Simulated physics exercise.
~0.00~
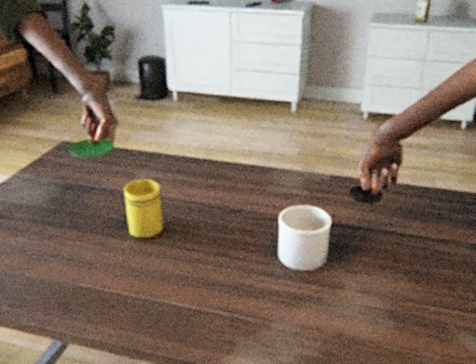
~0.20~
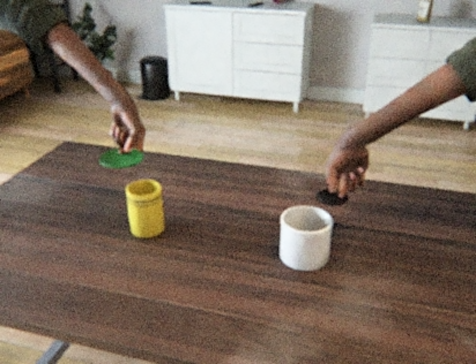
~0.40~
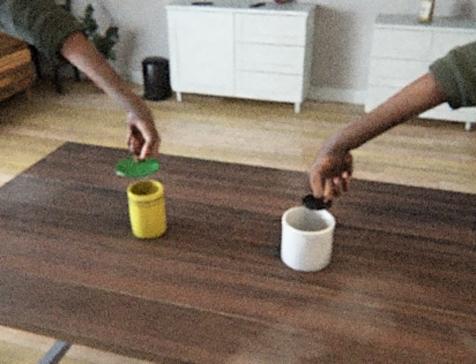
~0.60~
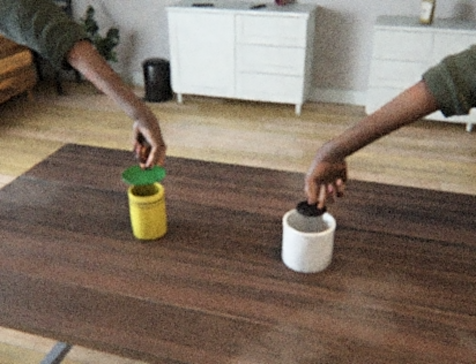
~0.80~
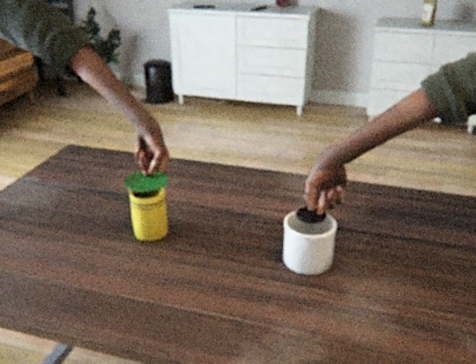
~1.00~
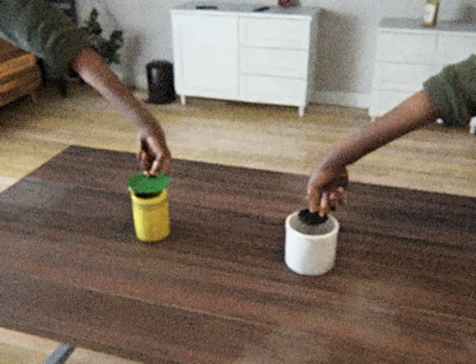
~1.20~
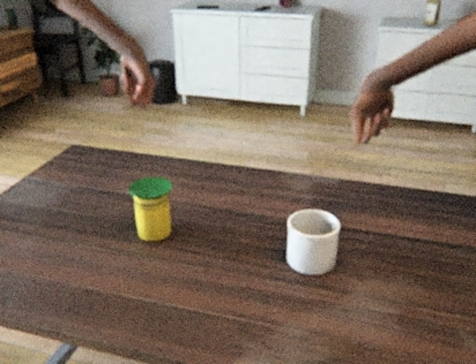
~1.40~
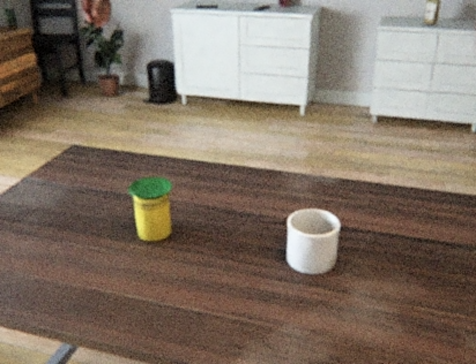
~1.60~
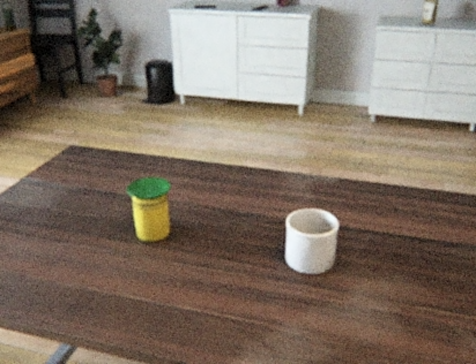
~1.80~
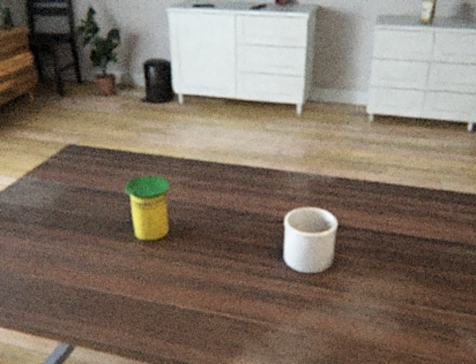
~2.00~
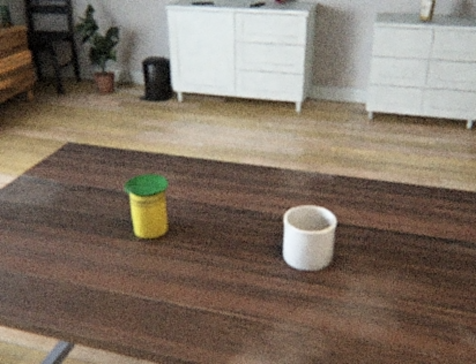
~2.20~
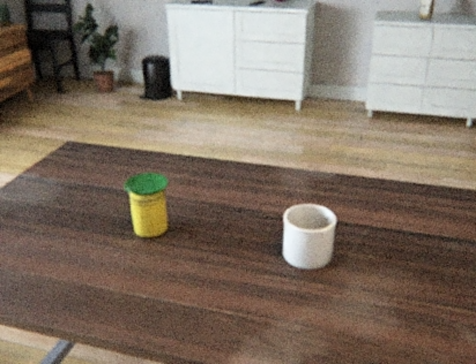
Two hands reach in from either side, lowering a green disc on the left and a small black disc on the right toward two open containers. The slightly swaying view looks down on a dark wooden table in a room with white cabinets behind, a yellow container standing left and a wider white one right. The green disc moves rightward and down onto the yellow rim, while the black one moves left and down into the white opening. Both hands let go and withdraw. The green disc stays on top like a lid, and the black disc has dropped inside, out of sight.
